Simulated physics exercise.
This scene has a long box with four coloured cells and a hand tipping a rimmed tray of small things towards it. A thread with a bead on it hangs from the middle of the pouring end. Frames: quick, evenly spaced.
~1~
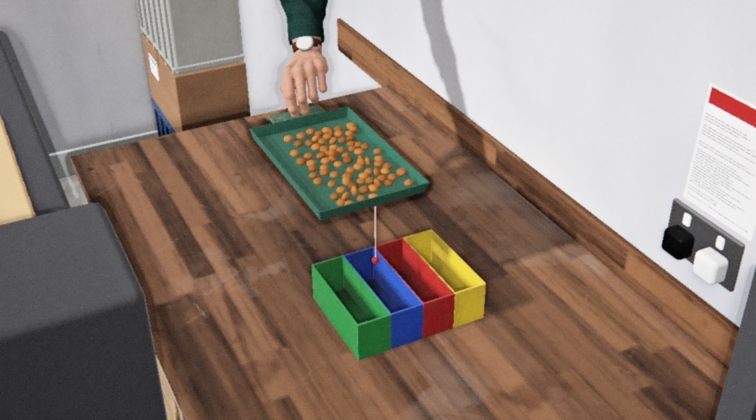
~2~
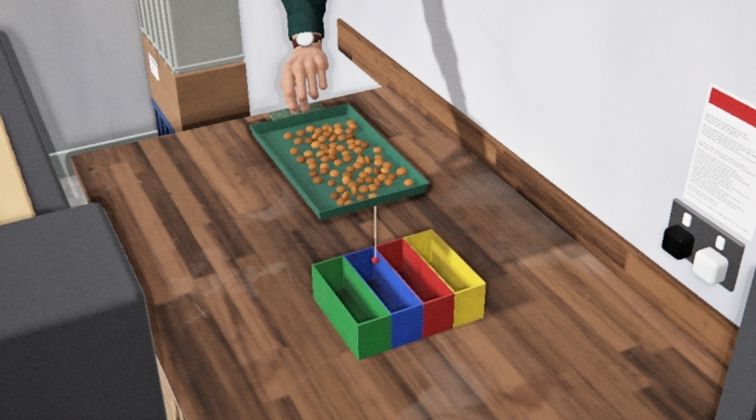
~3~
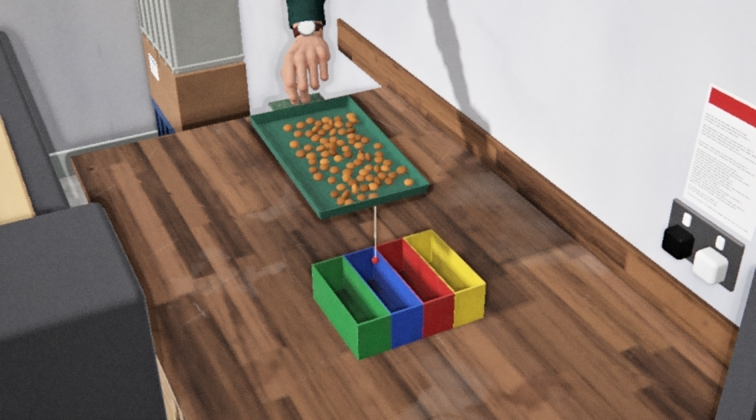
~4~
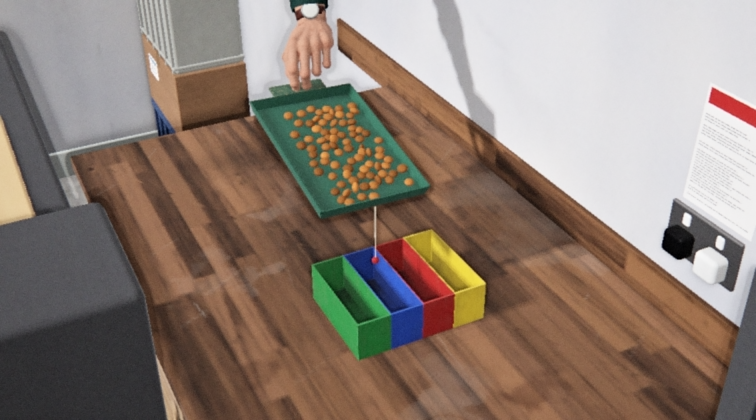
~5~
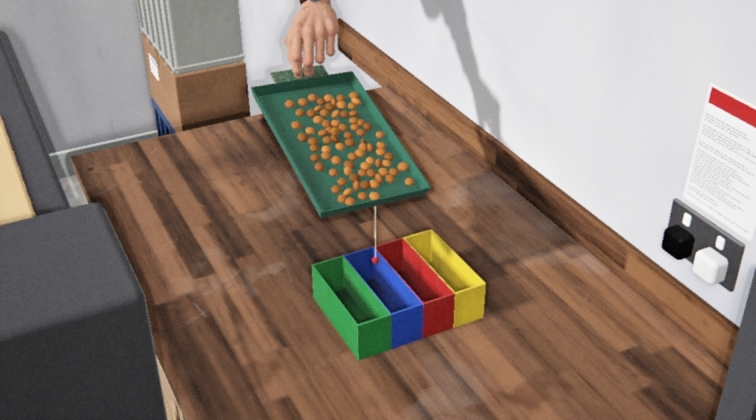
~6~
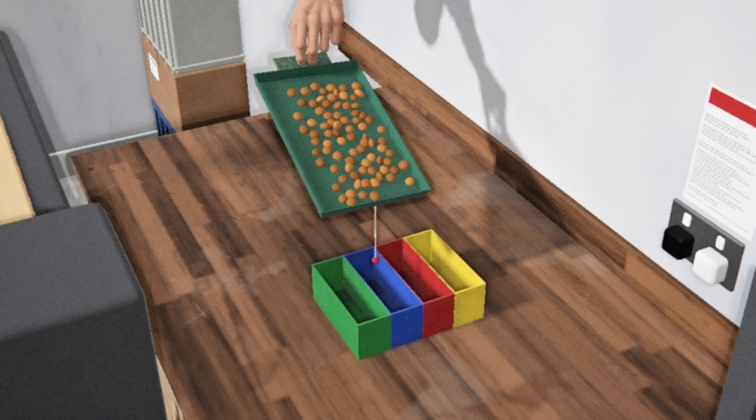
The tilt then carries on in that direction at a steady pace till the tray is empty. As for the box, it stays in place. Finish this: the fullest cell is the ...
... Red one.
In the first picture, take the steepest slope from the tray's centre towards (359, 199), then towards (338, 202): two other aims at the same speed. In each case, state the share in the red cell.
The first try gives close to 20 per cent, the second close to 0 per cent.
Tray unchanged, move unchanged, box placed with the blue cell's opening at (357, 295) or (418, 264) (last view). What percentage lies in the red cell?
Close to 20 in a hundred first, close to 10 in a hundred second.
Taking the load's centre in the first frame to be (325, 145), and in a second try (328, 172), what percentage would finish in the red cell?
First 30 %, then 40 %.
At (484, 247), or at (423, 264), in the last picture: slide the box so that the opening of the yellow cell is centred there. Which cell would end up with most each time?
Position one: That blue cell. Position two: The cell in yellow.
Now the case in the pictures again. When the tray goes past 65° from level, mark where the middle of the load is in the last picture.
Centre estimate: (394, 187).
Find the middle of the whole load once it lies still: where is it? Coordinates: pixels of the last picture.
The centre ends up roughly at (420, 309).
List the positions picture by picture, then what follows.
The first frame shows corners of the pouring end near (321, 210) and (425, 182), level; middle of the load near (348, 160), bits of cat kibble; bead on its thread near (376, 260); green cell near (374, 334); blue cell near (407, 323); red cell near (438, 312); yellow cell near (469, 302).
The second frame shows corners of the pouring end near (321, 210) and (425, 182), level; middle of the load near (348, 159).
The third frame shows corners of the pouring end near (321, 209) and (425, 183), tipped barely, lowest at the right corner; middle of the load near (348, 155).
The fourth frame shows corners of the pouring end near (322, 209) and (426, 184), tipped a little, lowest at the right corner; middle of the load near (349, 149).
The fifth frame shows corners of the pouring end near (323, 209) and (426, 186), tipped clearly, lowest at the right corner; middle of the load near (350, 143).
The sixth frame shows corners of the pouring end near (324, 209) and (427, 187), tipped clearly, lowest at the right corner; middle of the load near (352, 137); green cell near (374, 334); blue cell near (407, 323); red cell near (438, 312); yellow cell near (469, 302).
Shortly afterwards, tray tipped steeply; all but a few on the tray; a little falling or outside the box.
Next, tray tipped past a quarter turn; near a quarter on the tray; near a third in the red cell; near a quarter in the yellow cell; a little in the blue cell; a little in the green cell; a little falling or outside the box.
Some moments later, tray tipped past a quarter turn; near a third in the red cell; near a quarter in the yellow cell; near a quarter in the blue cell; a little in the green cell; only a few falling or outside the box.
In the end, tray tipped past a quarter turn; near a third in the red cell; near a quarter in the yellow cell; near a quarter in the blue cell; a little in the green cell; only a few outside the box.
